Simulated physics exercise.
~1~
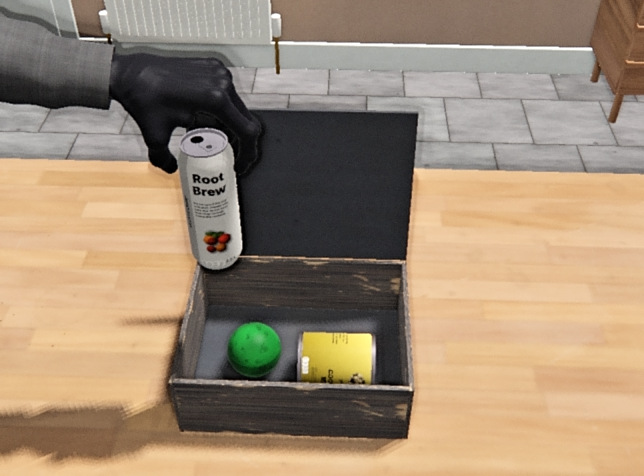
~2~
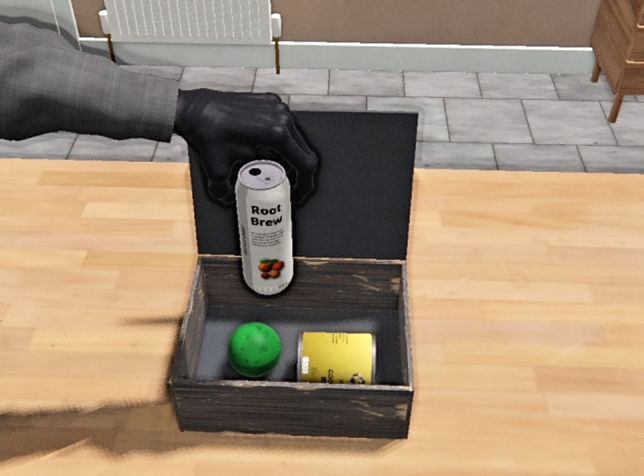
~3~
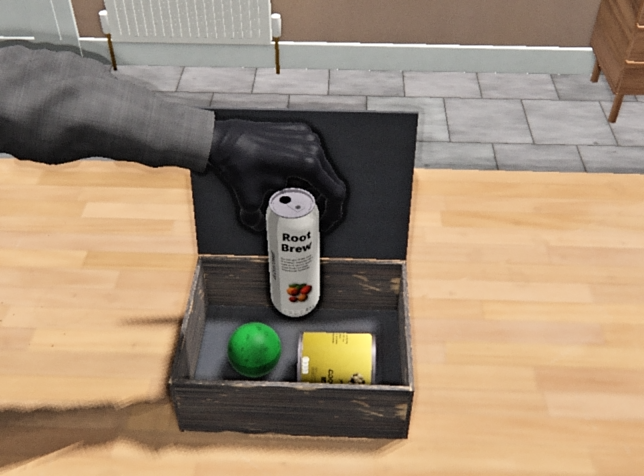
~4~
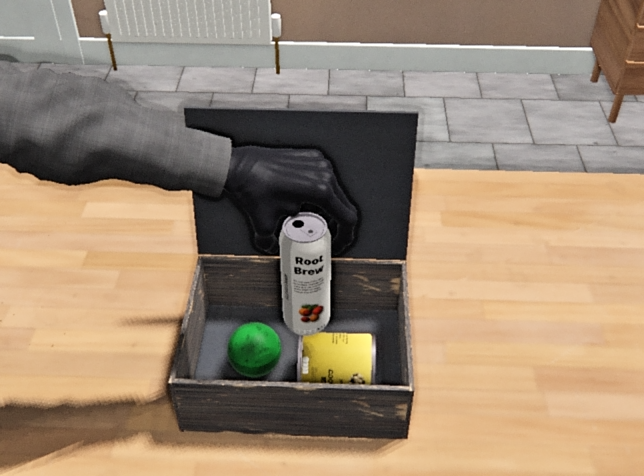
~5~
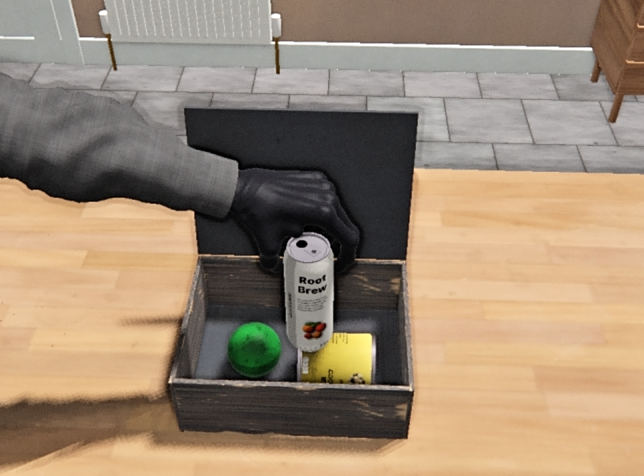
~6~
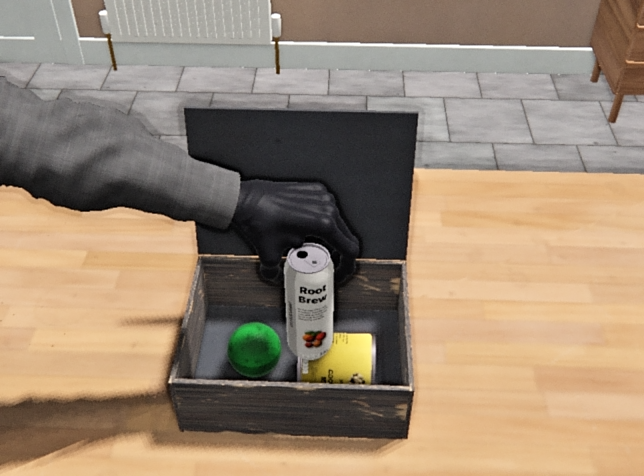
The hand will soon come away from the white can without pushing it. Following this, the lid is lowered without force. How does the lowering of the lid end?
Oh look, the lid finishes down.
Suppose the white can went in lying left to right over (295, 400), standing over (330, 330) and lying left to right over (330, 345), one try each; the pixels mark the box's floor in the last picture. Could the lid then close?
In order: The lid fits down, then gets blocked, then fits down.
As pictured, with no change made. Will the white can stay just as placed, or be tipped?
Once everything settles, it ends up at a slant.
Then, 0.70 s on from there, white can turned 42° from how it was put near (304, 358); yellow tin shifted about its own width.
Then, 1.20 s on from there, lid starting down; white can turned 71° from how it was put near (253, 363); yellow tin shifted about its own width; green ball shifted about its own width.
Then, 1.60 s on from there, lid 58° above the rim; white can on its side near (264, 376); yellow tin shifted about its own width; green ball shifted about its own width.
Then, 2.10 s on from there, lid 13° above the rim; white can on its side near (264, 376); yellow tin shifted about its own width; green ball shifted about its own width.
In the end, lid shut; toppled in the box, white can; moved from the start, green ball and yellow tin. At the end, from the last picture's camera, white can near (264, 375).
